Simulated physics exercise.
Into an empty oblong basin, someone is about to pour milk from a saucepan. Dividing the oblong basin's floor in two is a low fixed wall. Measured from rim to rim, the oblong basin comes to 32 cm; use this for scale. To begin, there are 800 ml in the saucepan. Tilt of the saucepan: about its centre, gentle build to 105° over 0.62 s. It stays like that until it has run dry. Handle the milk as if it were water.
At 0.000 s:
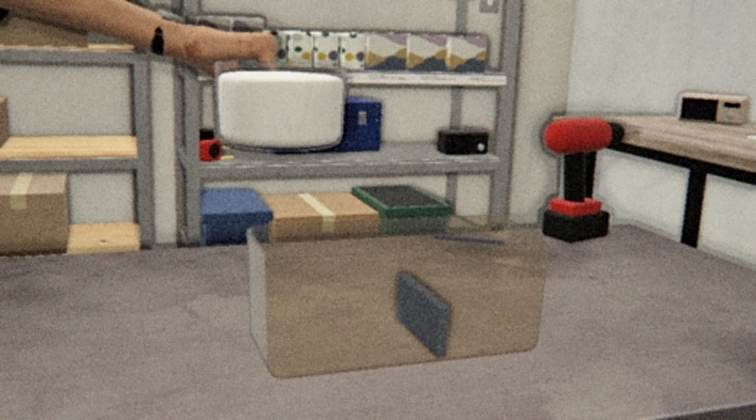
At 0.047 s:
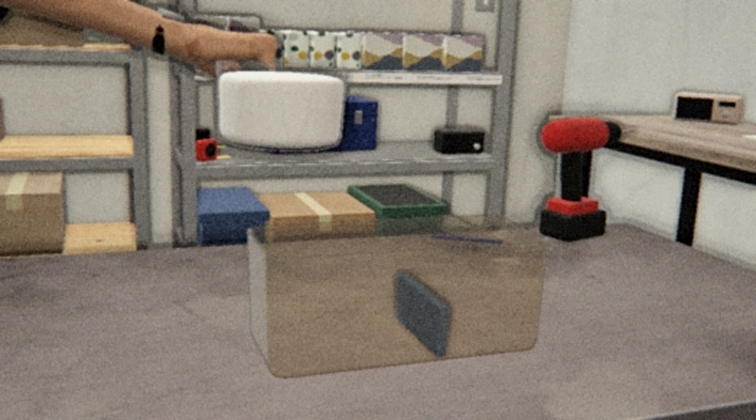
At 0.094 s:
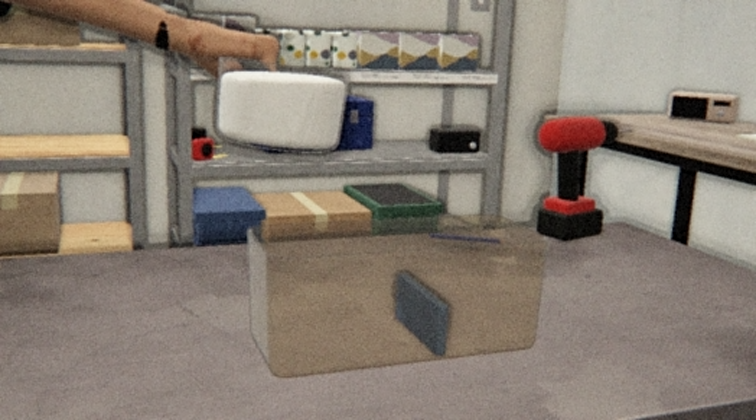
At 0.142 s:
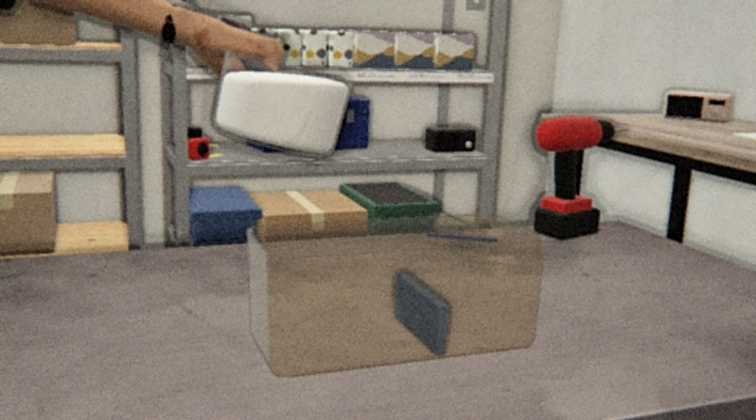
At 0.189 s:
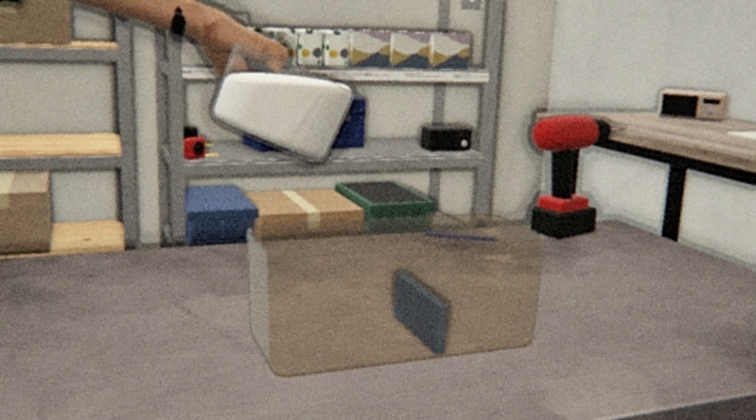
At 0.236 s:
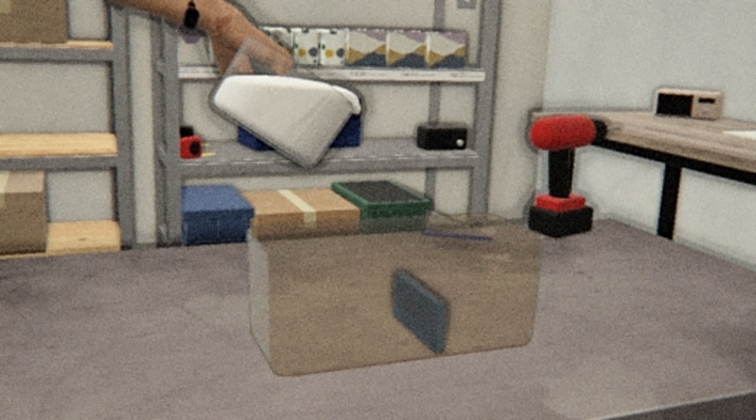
White saucepan of milk held by a hand tilting gradually down to the right above a see-through oblong basin on a workshop table.
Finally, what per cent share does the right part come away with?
Roughly 5 per cent.
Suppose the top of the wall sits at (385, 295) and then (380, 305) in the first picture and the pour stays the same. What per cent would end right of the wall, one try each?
Try 1: 55 %; try 2: 65 %.
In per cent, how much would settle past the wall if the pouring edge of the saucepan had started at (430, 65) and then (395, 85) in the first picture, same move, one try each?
First 85, then 60 per cent.
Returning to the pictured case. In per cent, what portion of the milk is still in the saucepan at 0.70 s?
6 in a hundred, give or take.
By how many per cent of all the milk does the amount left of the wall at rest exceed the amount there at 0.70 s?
About 9 percent, give or take.
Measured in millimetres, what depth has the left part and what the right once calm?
Depths at rest: Left around 32 mm, right around 2 mm.
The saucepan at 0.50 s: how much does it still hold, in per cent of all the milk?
Close to 32 in a hundred.
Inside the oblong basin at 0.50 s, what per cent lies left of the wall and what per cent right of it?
About 26 left, 0 right.
By 0.50 s the tilt is 96° and 32 per cent is still to pour, 25 is left of the wall and 0 right of it.
By 0.70 s the tilt is 105° and 6 per cent is still to pour, 85 is left of the wall and 1 right of it.
By 0.90 s the tilt is 105° and 1 per cent is still to pour, 92 is left of the wall and 4 right of it.
By 1.12 s the tilt is 105° and 0 per cent is still to pour, 94 is left of the wall and 5 right of it.
At rest 94 per cent lies left of the wall, 5 right of it and 1 outside.
